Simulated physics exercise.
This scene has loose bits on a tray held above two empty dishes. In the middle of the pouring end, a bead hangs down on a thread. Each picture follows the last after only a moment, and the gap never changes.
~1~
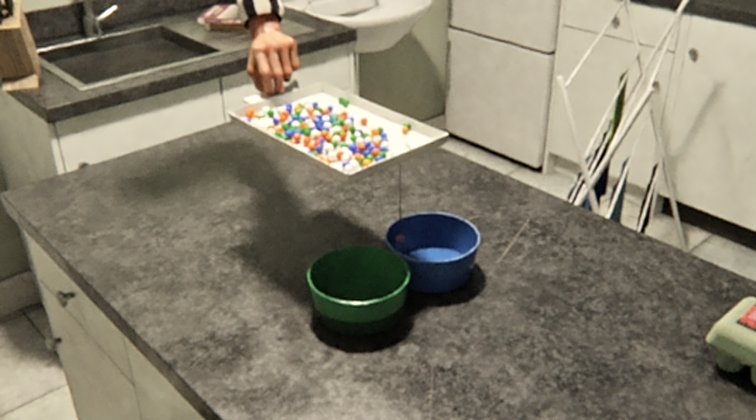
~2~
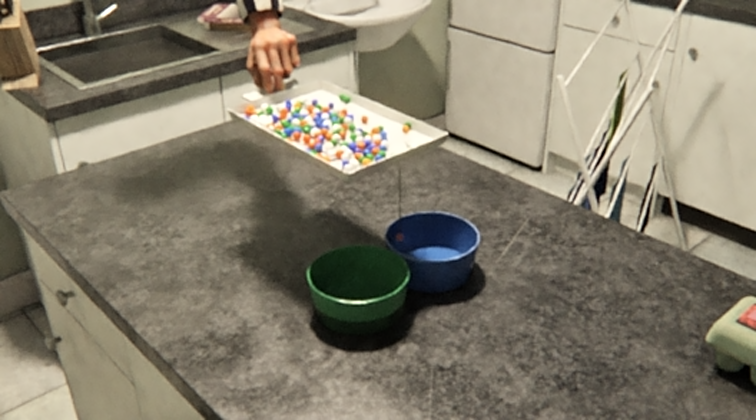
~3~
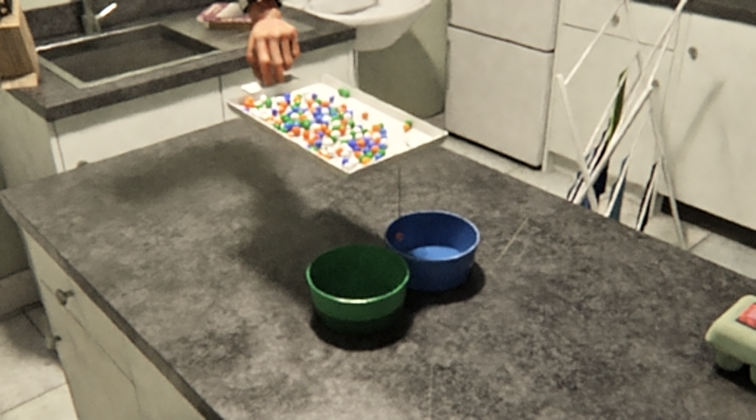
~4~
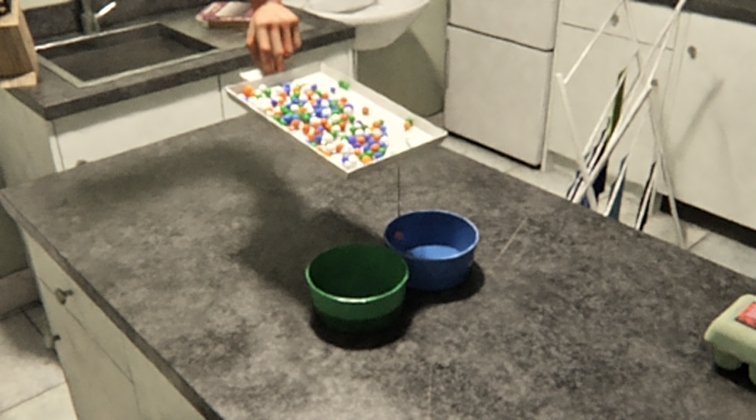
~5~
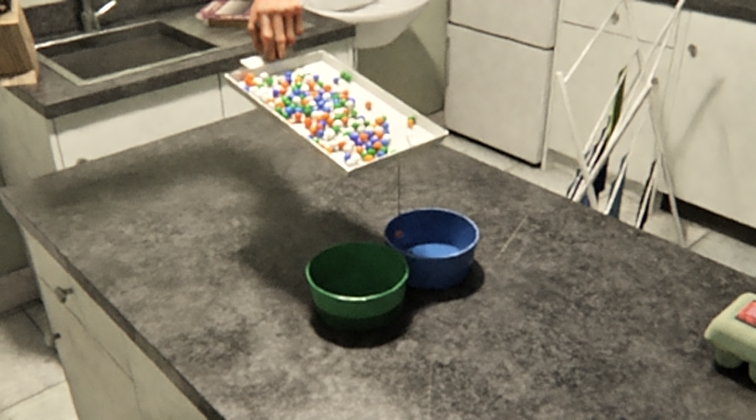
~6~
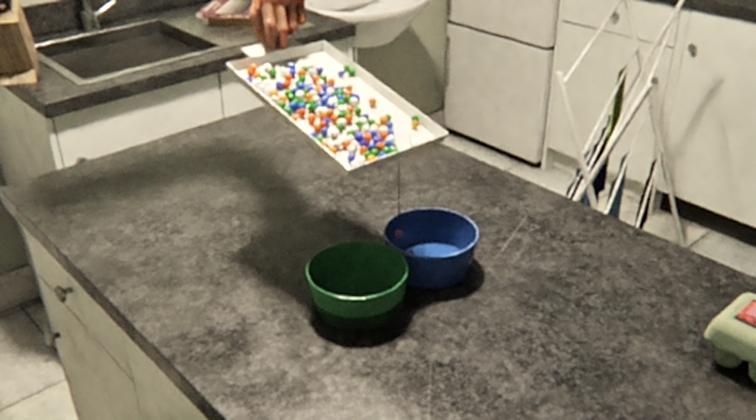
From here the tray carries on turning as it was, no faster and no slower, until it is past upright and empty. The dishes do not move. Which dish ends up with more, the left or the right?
Most of the load heads over to the right dish, I'd guess.
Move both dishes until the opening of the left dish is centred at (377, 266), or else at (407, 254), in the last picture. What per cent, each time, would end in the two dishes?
First try: Around 90 percent; second try: Around 90 percent.
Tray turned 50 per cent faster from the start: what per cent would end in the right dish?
I'd put it at some 50 per cent.
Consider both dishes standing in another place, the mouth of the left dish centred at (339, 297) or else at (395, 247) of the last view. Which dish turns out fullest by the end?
The dish to the right at the first, the dish to the left at the second.
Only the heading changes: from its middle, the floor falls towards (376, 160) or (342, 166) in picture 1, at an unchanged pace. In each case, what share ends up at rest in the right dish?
The first gives 20 %, the second 0 %.
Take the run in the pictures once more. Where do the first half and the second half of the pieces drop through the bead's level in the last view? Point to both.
Around (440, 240), followed by around (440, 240).
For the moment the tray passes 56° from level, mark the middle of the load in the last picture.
Look about (404, 140) in the last picture.
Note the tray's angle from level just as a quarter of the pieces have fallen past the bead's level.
Tilt: Around 70 degrees.
Just after the last frame, tray tipped steeply; the larger part on the tray; just a few in the left dish; just a few in the right dish; just a few outside both; about a tenth in the air.
A moment on, tray tipped right over; about a tenth on the tray; about a tenth in the left dish; roughly half in the right dish; roughly a quarter outside both; about a tenth in the air.
Further on, tray tipped past a quarter turn; about a tenth in the left dish; roughly two thirds in the right dish; roughly a quarter outside both.
When it is over, tray tipped past a quarter turn; about a tenth in the left dish; roughly two thirds in the right dish; roughly a quarter outside both.
